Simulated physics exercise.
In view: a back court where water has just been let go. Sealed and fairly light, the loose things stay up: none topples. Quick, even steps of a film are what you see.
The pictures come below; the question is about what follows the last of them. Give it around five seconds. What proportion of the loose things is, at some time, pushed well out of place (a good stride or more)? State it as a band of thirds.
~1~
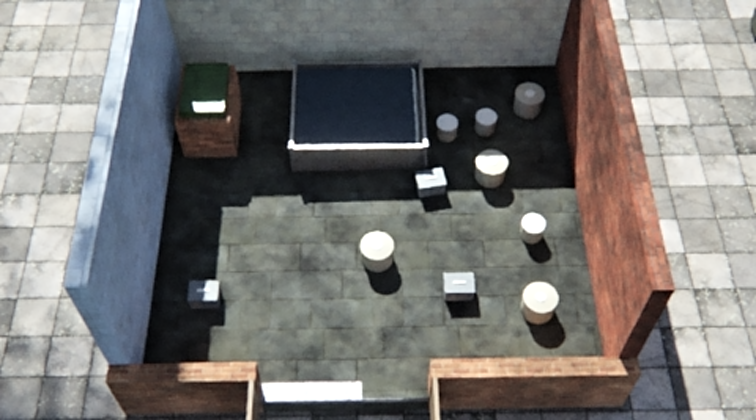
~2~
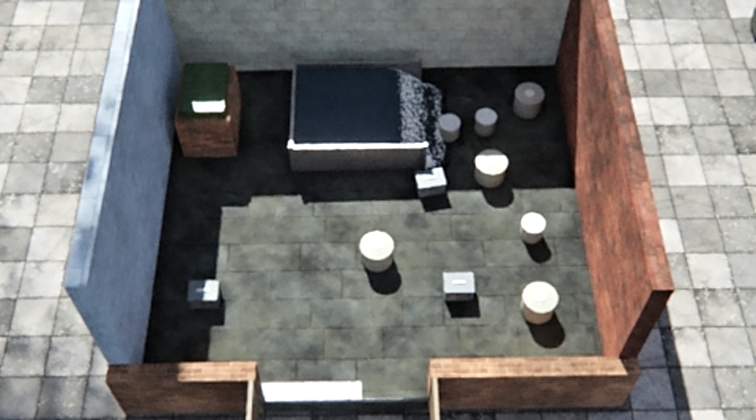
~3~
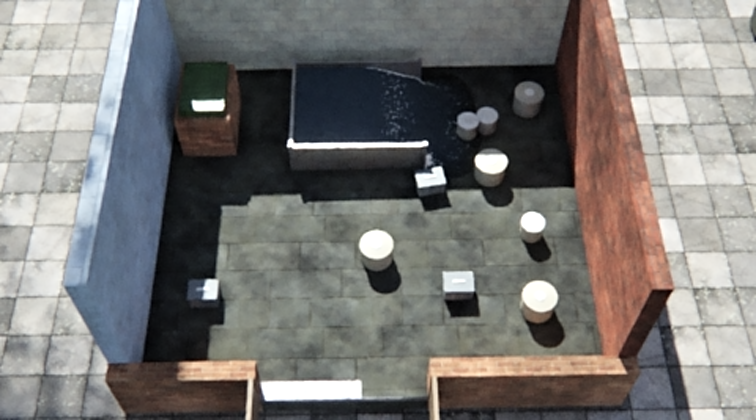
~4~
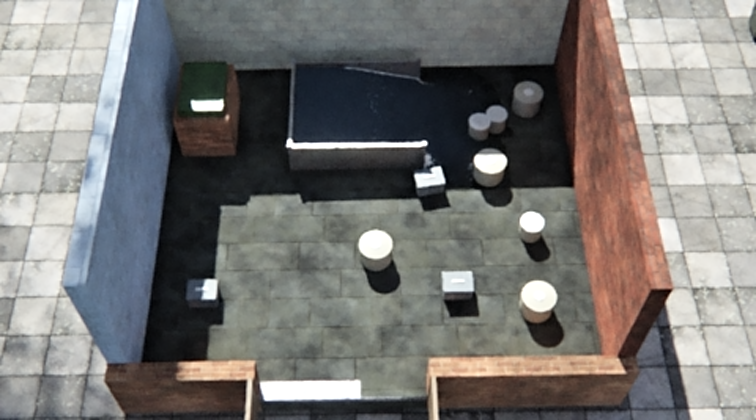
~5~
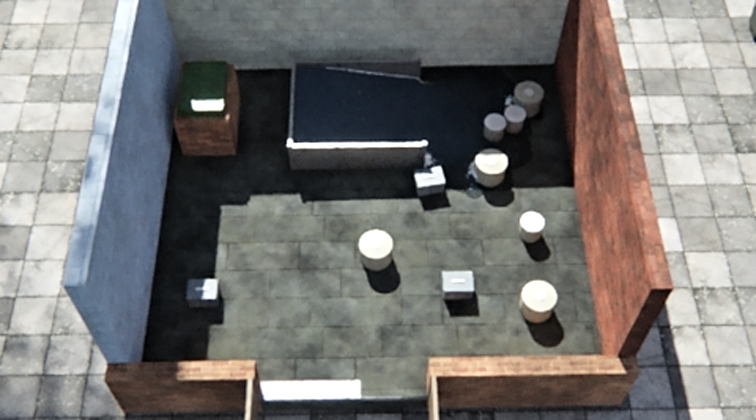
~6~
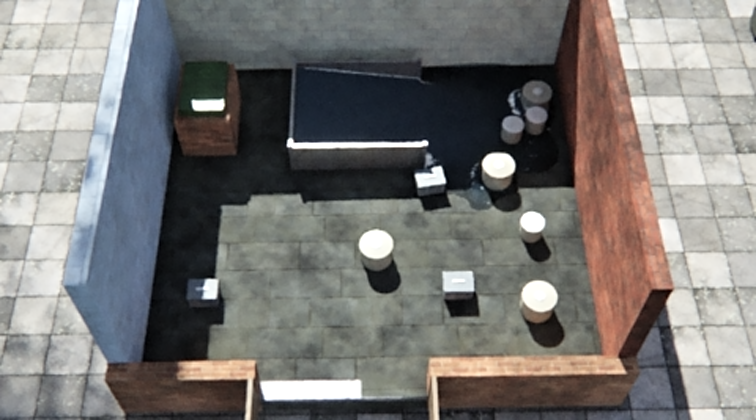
The portion moved well away reaches the top third.
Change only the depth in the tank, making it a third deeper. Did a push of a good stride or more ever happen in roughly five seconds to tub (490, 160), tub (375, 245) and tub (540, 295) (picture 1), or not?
Well, one by one: Carried that far, not carried that far, carried that far.
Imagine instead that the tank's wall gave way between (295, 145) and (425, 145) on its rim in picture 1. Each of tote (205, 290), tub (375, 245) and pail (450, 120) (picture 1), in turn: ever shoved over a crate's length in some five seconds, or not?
Object by object: Displaced that much, displaced that much, less than that.
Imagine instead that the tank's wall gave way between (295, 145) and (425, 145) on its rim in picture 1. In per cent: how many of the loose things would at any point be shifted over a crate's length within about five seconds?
Estimate: Roughly 60 per cent.
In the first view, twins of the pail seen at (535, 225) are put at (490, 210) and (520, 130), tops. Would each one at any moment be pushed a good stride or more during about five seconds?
Copy 1: Passed the mark. Copy 2: Passed the mark.
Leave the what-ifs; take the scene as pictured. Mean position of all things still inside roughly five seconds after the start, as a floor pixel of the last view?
(431, 293).
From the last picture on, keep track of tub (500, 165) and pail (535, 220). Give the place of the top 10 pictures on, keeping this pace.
They end up at about pixels (569, 237) and (549, 256).
A moment on, 3 of 10 are well off their spots; 2 afloat.
Next, 4 of 10 are well off their spots; 4 afloat.
Later, 5 of 10 are well off their spots; 6 afloat.
In the end, 7 of 10 are well off their spots, and 7 have been at some point; 6 afloat.
